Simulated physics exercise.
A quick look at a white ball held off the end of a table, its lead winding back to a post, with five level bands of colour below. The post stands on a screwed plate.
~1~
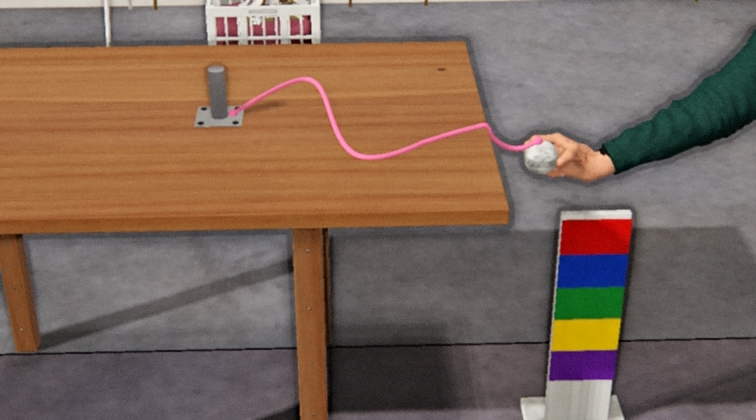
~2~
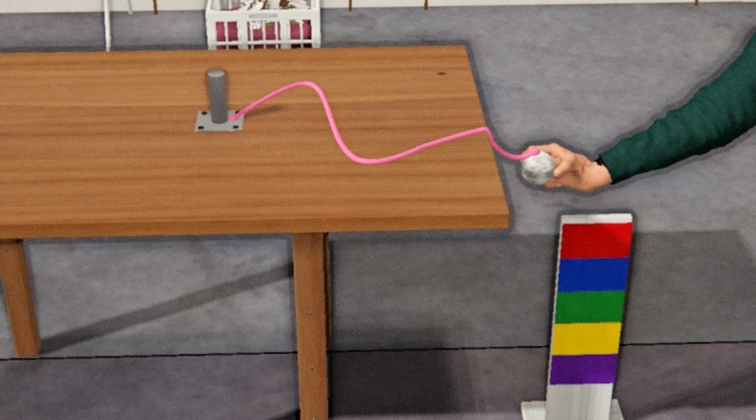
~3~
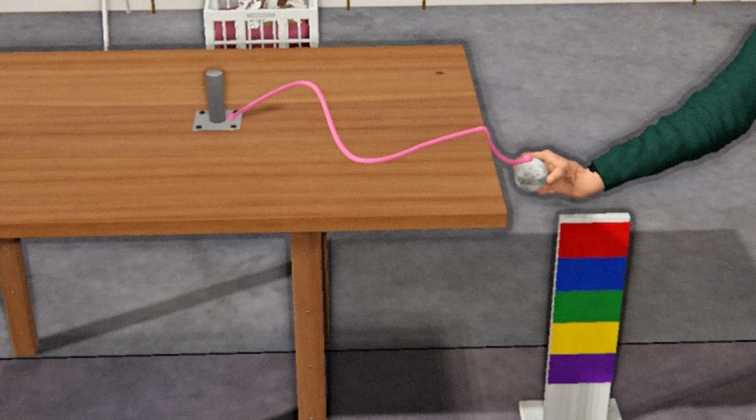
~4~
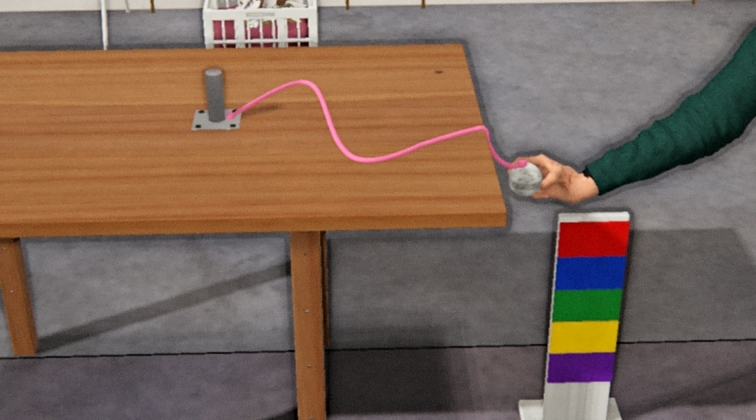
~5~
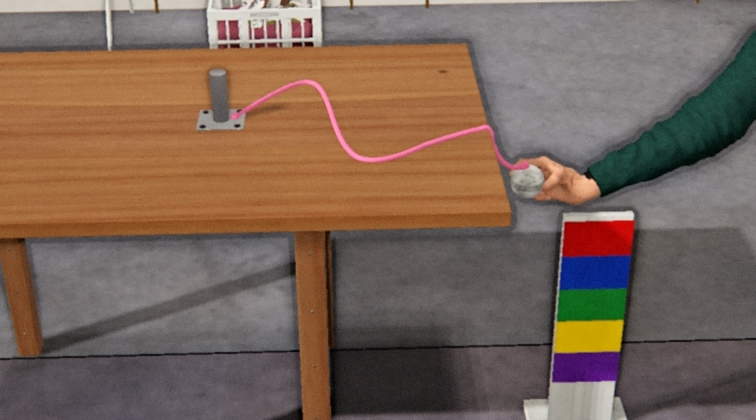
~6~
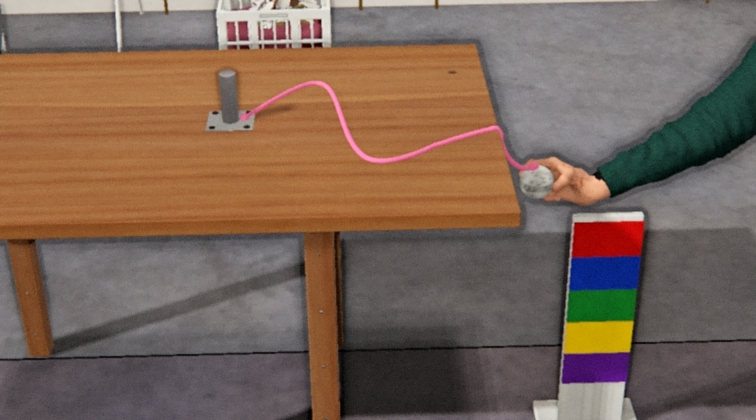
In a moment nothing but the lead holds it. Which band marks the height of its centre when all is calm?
The purple one.
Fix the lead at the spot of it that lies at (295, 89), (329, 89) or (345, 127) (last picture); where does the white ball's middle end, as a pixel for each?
Near (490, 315), (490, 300) and (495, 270).
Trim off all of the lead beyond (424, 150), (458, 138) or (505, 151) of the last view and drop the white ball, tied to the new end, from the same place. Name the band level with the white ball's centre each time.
In that order: Red; blue; yellow.
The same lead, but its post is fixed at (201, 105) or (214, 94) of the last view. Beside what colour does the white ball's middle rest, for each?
Taking them in turn: Yellow; yellow.
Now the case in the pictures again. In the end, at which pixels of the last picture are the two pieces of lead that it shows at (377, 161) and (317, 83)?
The first at (493, 172), the second at (358, 117).
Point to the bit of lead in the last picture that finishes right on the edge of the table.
At (348, 135), roughly.
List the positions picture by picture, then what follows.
White ball (541, 157); red (596, 238); blue (593, 272); green (589, 304); yellow (586, 336); purple (583, 366), in the first frame.
White ball (538, 168); lead through (261, 102) (319, 91) (334, 128) (380, 161) (456, 137), in the second frame.
White ball (531, 175), in the third frame.
White ball (526, 180); lead through (259, 100) (317, 90) (331, 126) (377, 160) (454, 135), in the fourth frame.
White ball (527, 181), in the fifth frame.
White ball (537, 182); lead through (272, 101) (330, 90) (345, 127) (391, 161) (467, 136), in the sixth frame.
Soon after, ball near (465, 336); level with purple.
Then, ball near (497, 349); level with purple.
At rest, ball near (479, 347); level with purple. The lead holds its middle at purple.
